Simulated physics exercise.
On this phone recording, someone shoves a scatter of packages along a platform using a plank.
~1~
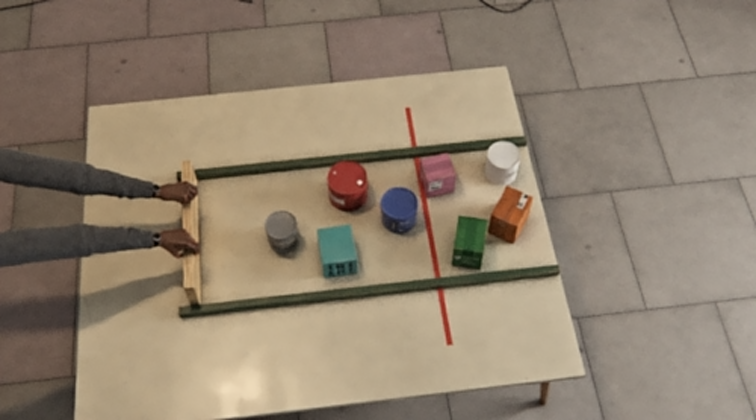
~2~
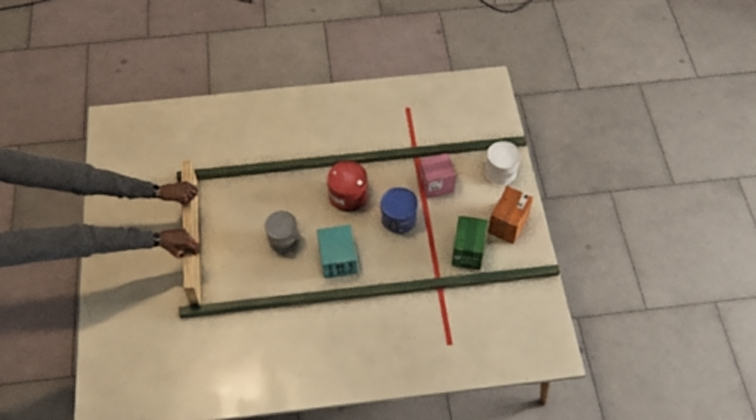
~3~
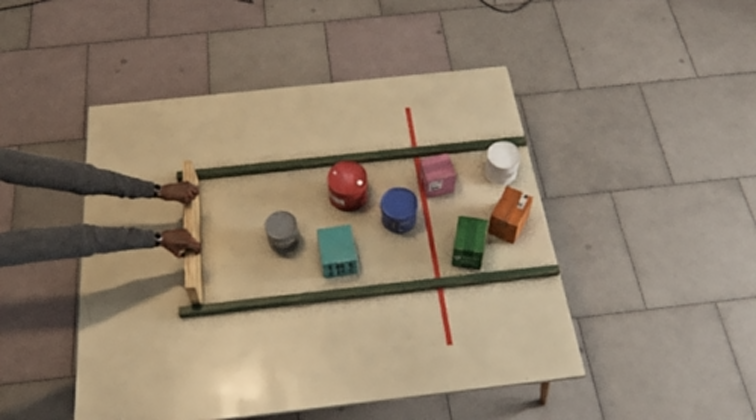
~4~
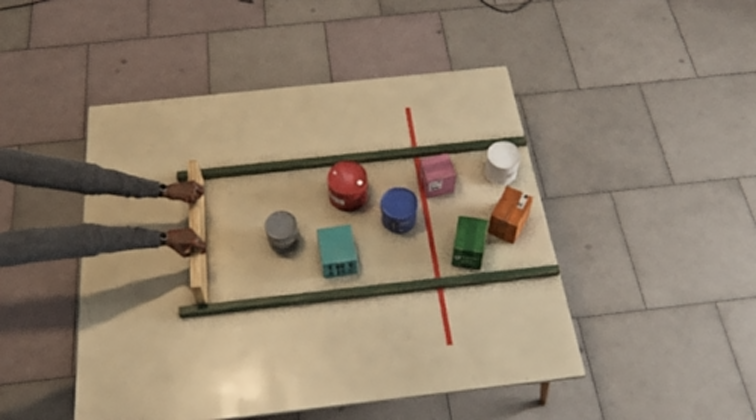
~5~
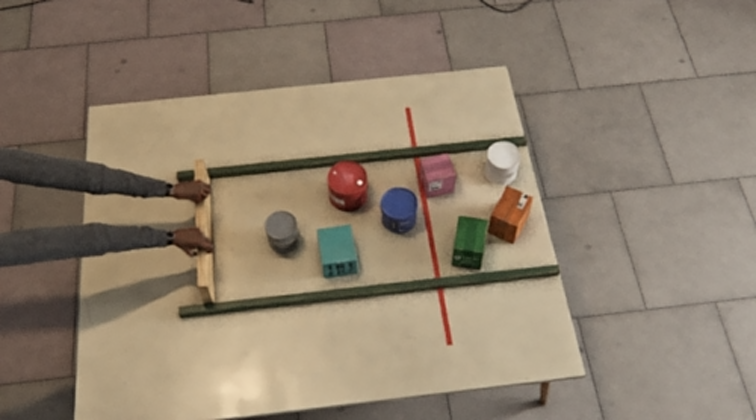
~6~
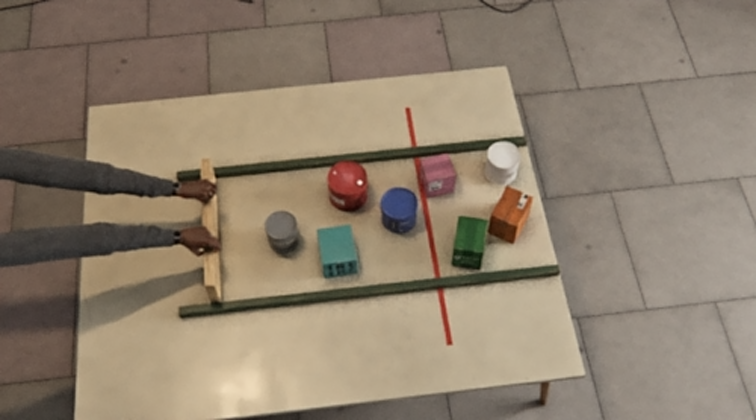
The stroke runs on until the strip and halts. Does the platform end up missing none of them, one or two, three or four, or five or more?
Nothing is pushed off.
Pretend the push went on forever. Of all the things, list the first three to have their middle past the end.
You'd see the white canister first, then the orange parcel, then the green box.
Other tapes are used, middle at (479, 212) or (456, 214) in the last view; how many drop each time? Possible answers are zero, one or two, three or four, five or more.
First either one or two, then none at all.
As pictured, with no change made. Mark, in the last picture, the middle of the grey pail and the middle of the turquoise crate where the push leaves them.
You'll find the grey pail at roughly (443, 212) and the turquoise crate at roughly (460, 243).
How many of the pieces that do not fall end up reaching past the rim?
That comes to 0 of them.
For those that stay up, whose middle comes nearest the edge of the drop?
That's the white canister.
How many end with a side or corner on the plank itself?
3 end up touching it.
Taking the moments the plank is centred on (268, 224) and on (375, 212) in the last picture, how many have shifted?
It comes to 1 for the first spot, 4 for the other.
Early on, none off yet; white canister at rest near (502, 164); orange parcel at rest near (510, 215); green box at rest near (470, 243).
Finally, the number that fall off is zero.
